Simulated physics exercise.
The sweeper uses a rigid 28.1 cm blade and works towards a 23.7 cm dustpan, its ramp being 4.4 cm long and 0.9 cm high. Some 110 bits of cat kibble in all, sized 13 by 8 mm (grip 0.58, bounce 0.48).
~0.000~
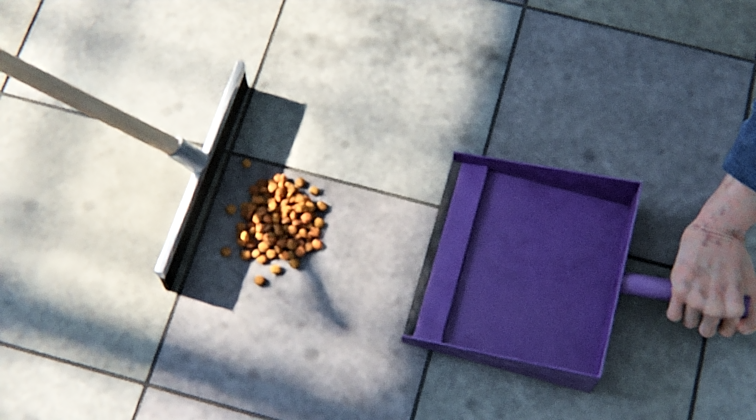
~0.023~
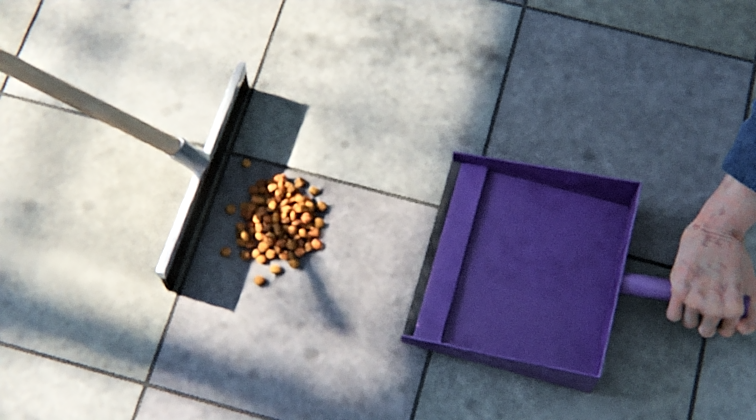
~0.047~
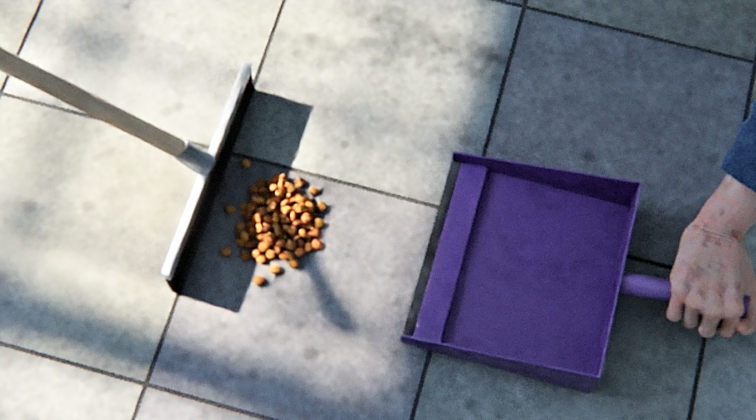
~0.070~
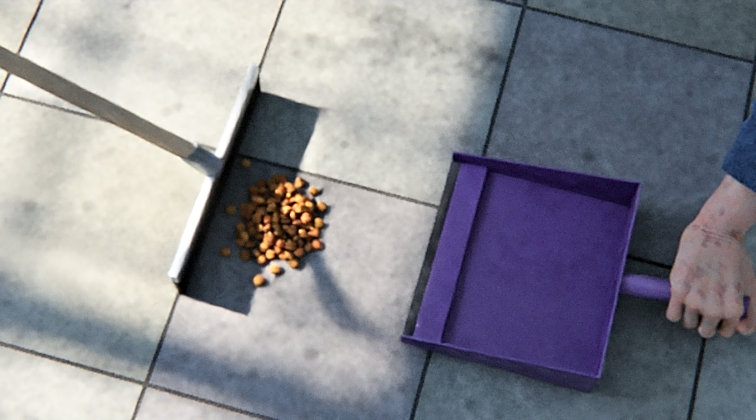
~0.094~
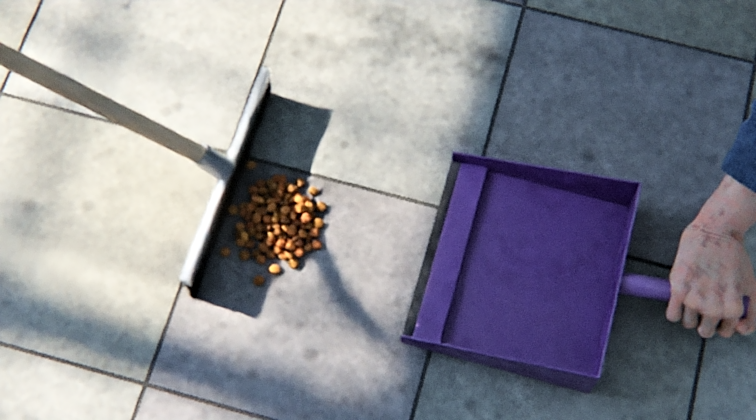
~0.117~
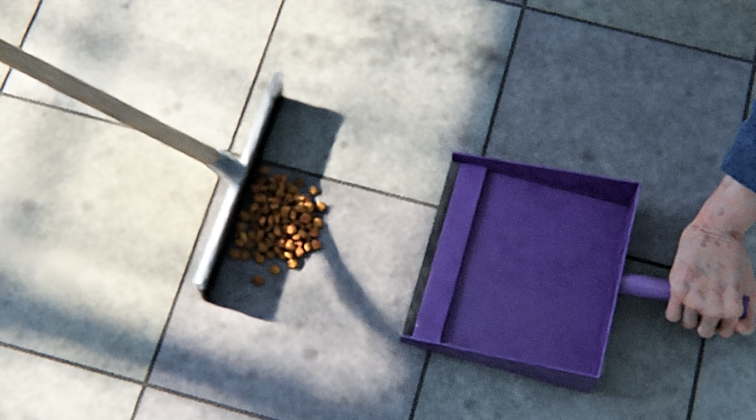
At first, a squeegee-like blade on a pale handle rests left of a small heap of brown kibble on grey paving, while a hand holds a purple dustpan still on the right. The blade then slides slowly a short way right, meeting the heap's left edge and nudging some pieces.
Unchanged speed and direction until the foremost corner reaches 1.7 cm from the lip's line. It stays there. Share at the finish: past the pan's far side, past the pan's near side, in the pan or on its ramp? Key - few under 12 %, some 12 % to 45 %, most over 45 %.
Past the pan's far side: Few. Past the pan's near side: Few. In the pan or on its ramp: Most.
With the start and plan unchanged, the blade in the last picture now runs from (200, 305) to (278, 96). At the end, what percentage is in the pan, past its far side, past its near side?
Pan 55; far 0; near 15.
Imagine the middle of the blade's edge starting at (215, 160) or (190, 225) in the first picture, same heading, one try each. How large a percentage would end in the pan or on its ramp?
Estimates: 60 percent and 70 percent.
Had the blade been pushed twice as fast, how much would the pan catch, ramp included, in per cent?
About 80 %.
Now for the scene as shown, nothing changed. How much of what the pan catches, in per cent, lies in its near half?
About 60 percent of it.
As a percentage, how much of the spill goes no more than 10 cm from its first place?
I'd estimate roughly 0 per cent.
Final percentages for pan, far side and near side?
Far side: 0%. Near side: 0%. Pan: 65%.
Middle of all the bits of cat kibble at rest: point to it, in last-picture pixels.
Centre at rest: Approx. (435, 260) px.
After 0.27 s, middle of the blade 12 cm from the lip; 0 % over the lip, far side 0 %, near side 0 %.
After 0.37 s, middle of the blade 5 cm from the lip; 5 % over the lip, far side 0 %, near side 0 %.
After 0.61 s, middle of the blade 2 cm from the lip; 65 % over the lip, far side 0 %, near side 0 %.
In the end, at 1.2 s, far side 0 %, near side 0 %, pan 65 %, in front of the lip or behind the blade 35 %.
